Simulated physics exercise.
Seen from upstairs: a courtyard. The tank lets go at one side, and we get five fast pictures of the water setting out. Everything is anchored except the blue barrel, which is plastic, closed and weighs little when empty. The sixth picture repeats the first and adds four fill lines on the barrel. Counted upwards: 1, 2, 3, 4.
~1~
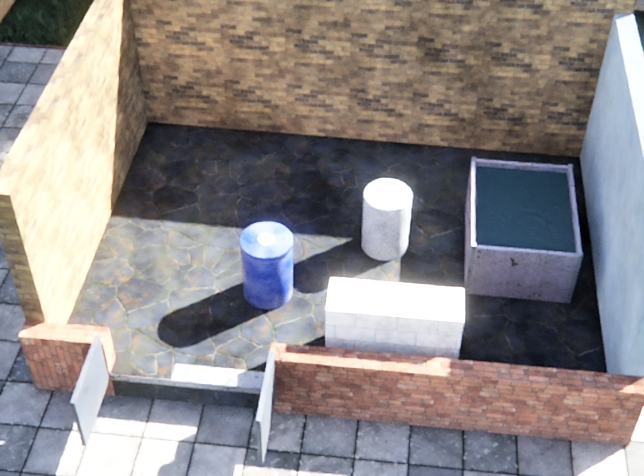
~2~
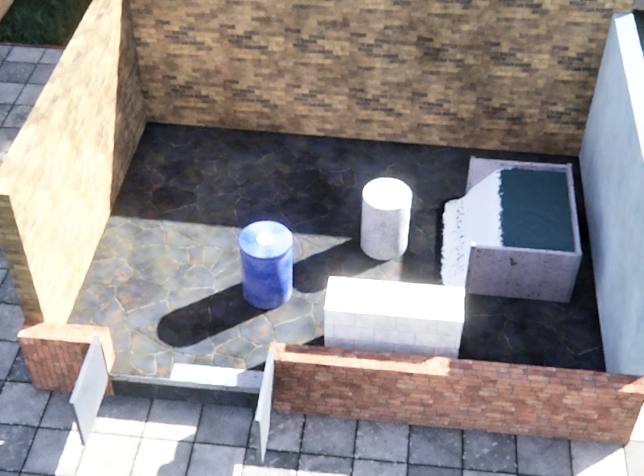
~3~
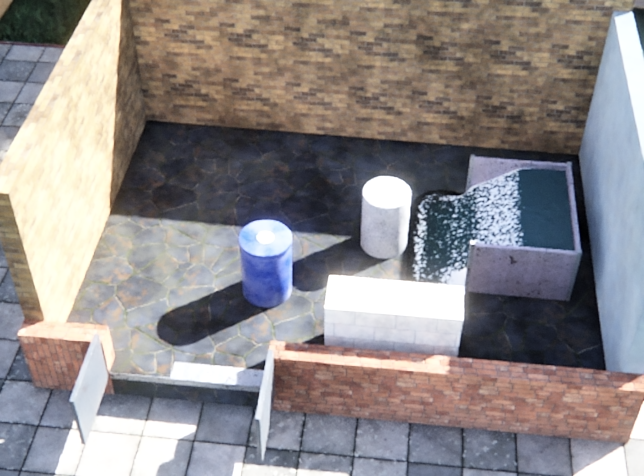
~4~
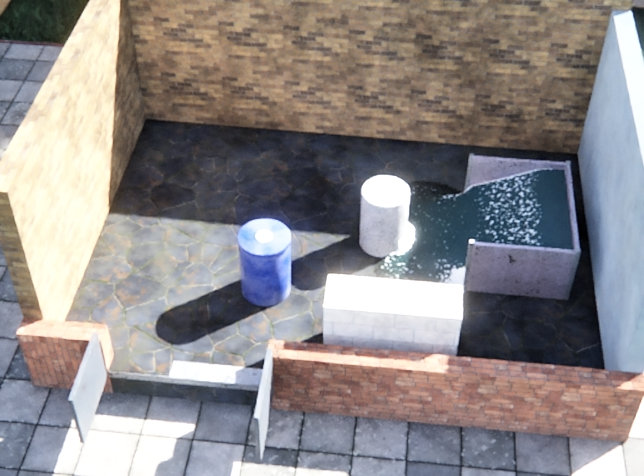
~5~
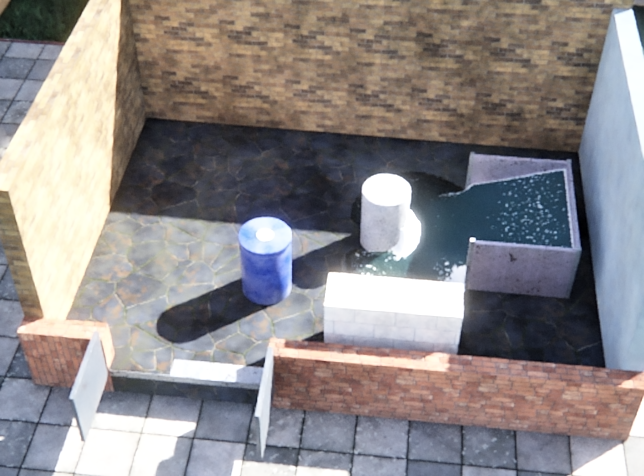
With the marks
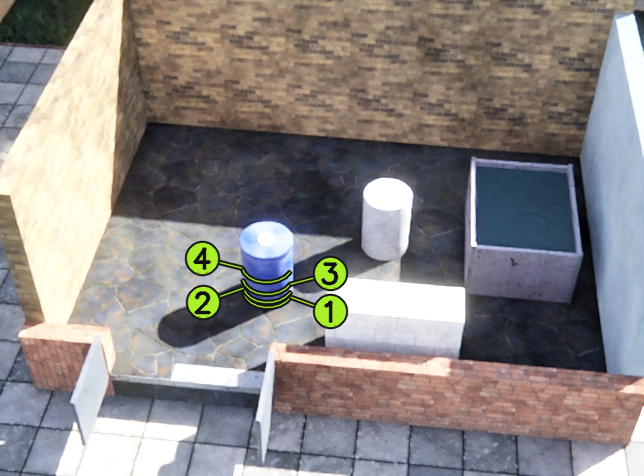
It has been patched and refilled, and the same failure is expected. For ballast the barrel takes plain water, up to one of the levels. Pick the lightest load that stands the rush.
Mark 3.
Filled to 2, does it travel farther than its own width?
No.
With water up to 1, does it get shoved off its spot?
Yes, that goes wrong.
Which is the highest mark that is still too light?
That is mark 2.
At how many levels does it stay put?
Two of the four.
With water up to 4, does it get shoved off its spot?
No, not at all.
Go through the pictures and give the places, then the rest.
Lid of the blue barrel at (266, 240); tank full, its middle at (523, 210); open gate at (190, 338).
Water covers 3 % of the ground, mostly out of sight from here.
Water covers 5 % of the ground, mostly out of sight from here.
Water covers 8 % of the ground, mostly out of sight from here.
Lid of the blue barrel at (264, 235); water covers 12 % of the ground, mostly out of sight from here.
On the marked copy, 1 at (264, 307); 2 at (264, 302); 3 at (263, 294); 4 at (263, 282); from the bottom up 1, 2, 3, 4.
With 1, it is pushed about 3 times its own width away.
With 2, it is pushed about half its own width away.
With 3, it does not move.
With 4, it does not move.
